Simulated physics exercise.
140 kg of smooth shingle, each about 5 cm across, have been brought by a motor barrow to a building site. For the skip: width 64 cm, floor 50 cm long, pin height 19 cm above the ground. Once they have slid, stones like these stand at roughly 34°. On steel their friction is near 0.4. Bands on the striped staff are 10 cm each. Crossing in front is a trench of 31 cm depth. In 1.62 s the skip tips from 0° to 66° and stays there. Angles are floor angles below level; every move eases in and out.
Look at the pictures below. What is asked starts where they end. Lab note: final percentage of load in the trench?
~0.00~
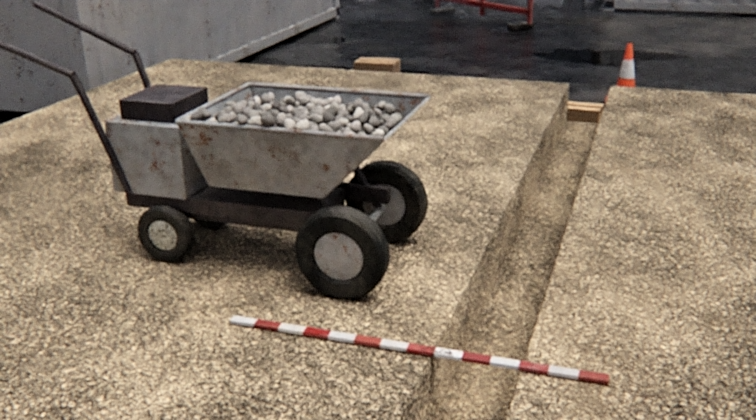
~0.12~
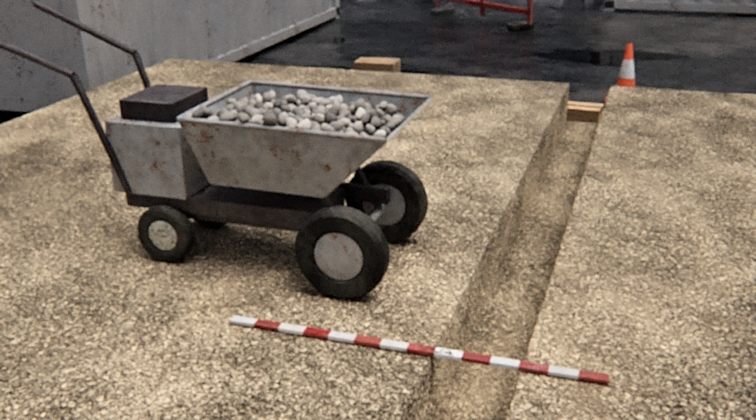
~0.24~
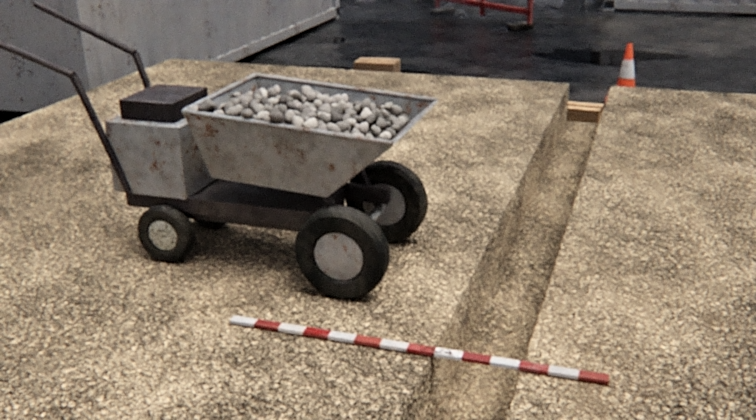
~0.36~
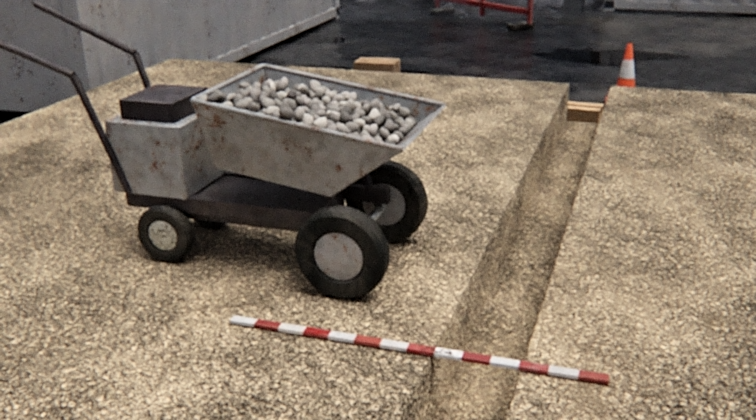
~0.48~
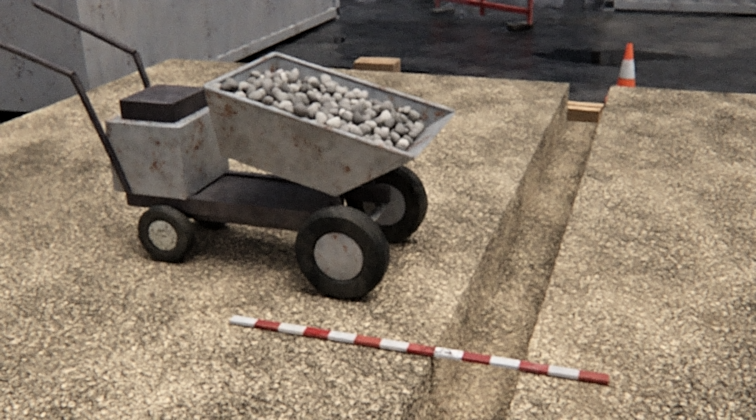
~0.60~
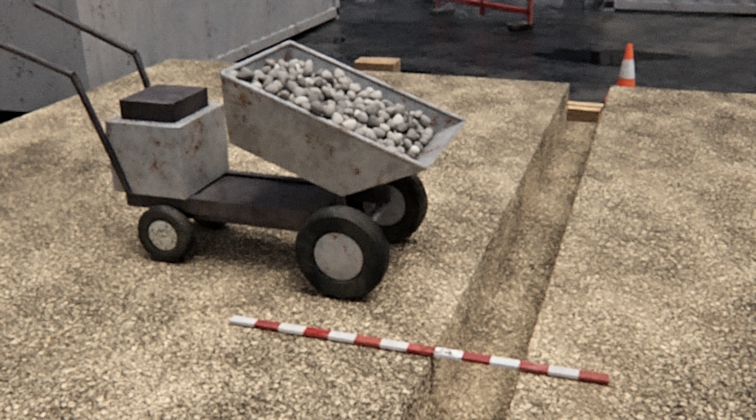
Approx. 65 %.
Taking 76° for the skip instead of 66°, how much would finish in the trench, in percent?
About 70%.
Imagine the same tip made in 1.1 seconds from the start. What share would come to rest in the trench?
60 per cent.
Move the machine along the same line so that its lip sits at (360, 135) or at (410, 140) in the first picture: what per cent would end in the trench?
90 %, then 40 %.
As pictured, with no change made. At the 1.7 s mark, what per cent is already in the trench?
Close to 40 per cent at that time.
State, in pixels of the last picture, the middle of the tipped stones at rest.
In the last view, about (528, 327).
After 1.2 s the floor is at 56°; 97 % in the skip, 3 % in the trench; the foremost stones are at (506, 224).
After 1.7 s the floor is at 66°; 39 % in the skip, 39 % in the trench, 22 % past the trench; the foremost stones are at (658, 311).
After 2.1 s the floor is at 66°; 11 % in the skip, 55 % in the trench, 34 % past the trench; the foremost stones are at (747, 311).
After 4.0 s the floor is at 66°; 0 % in the skip, 65 % in the trench, 35 % past the trench; the foremost stones are past the picture's edge.
